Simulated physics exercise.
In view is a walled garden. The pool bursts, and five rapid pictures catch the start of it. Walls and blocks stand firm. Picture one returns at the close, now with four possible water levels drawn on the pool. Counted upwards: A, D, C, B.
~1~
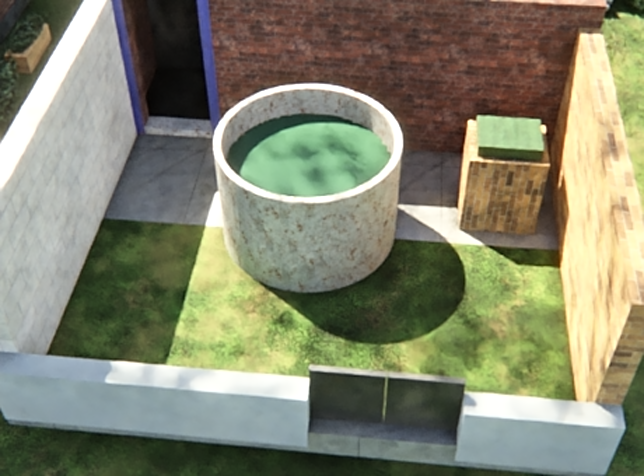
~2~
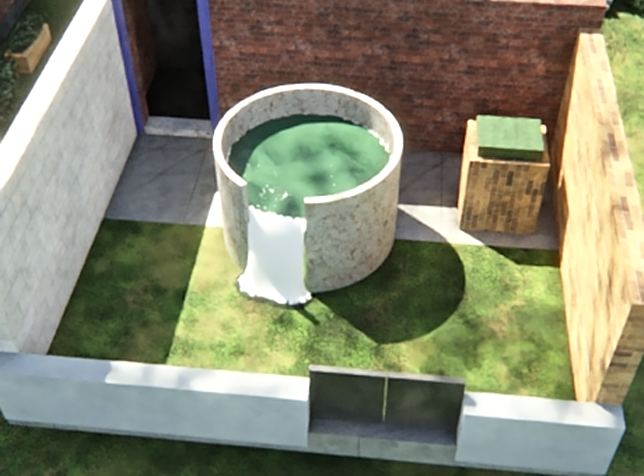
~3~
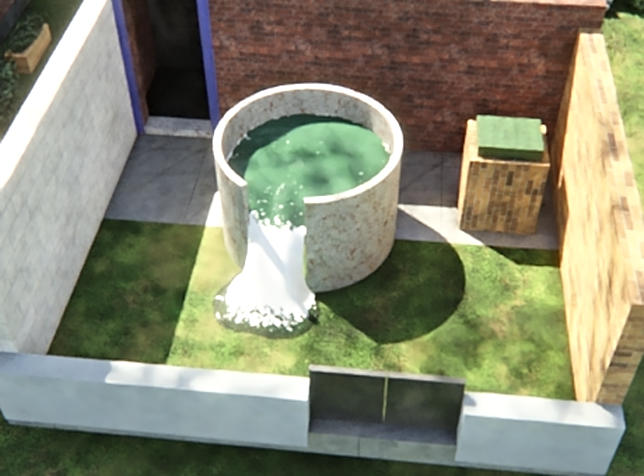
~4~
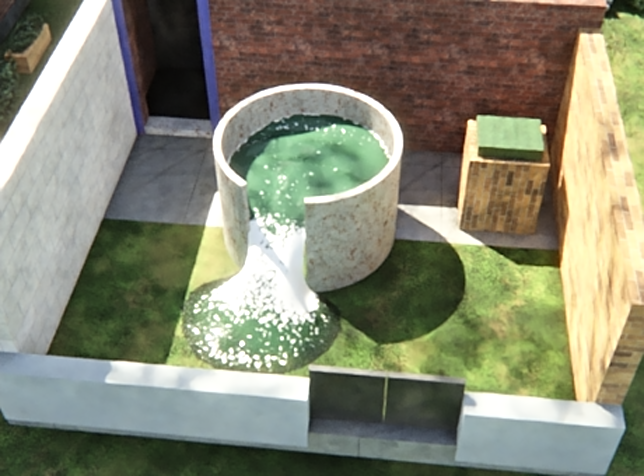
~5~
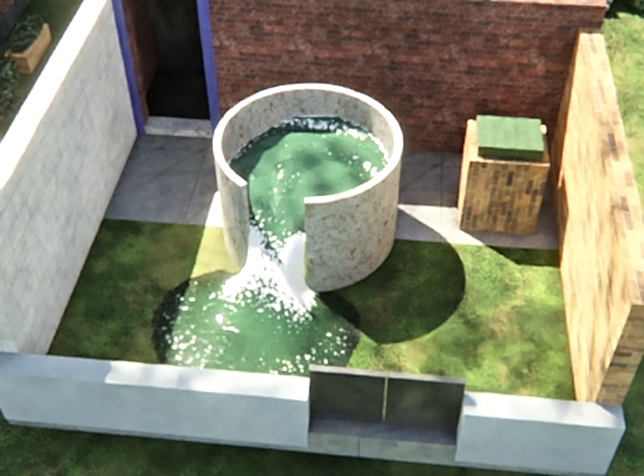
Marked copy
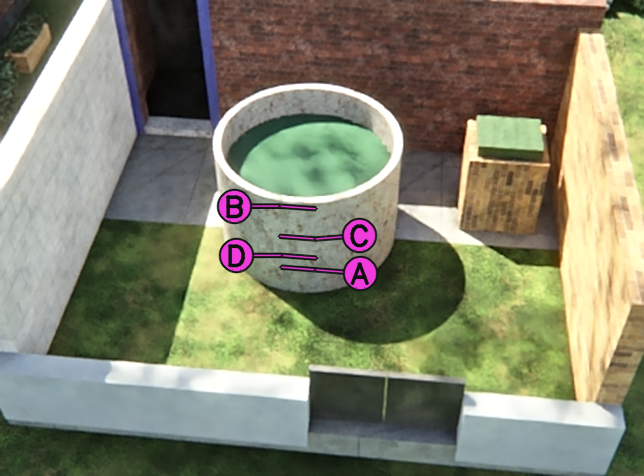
Water poured out through a gap that opened in the front of a round stone pool in a walled garden, splashing white onto the grass and spreading into a widening green puddle.
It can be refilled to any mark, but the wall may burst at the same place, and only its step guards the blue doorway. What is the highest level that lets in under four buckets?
It is D.
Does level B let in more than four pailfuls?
Yes, that goes wrong.
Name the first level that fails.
Level C.
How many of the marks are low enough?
Two of them.
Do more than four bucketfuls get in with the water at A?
No.
On the marked copy, A at (298, 268); B at (296, 207); C at (297, 237); D at (298, 256); from the bottom up A, D, C, B.
With A, nothing gets over.
With B, dozens of bucketfuls pour in.
With C, about 9 bucketfuls get in.
With D, a splash gets over, under a bucket.
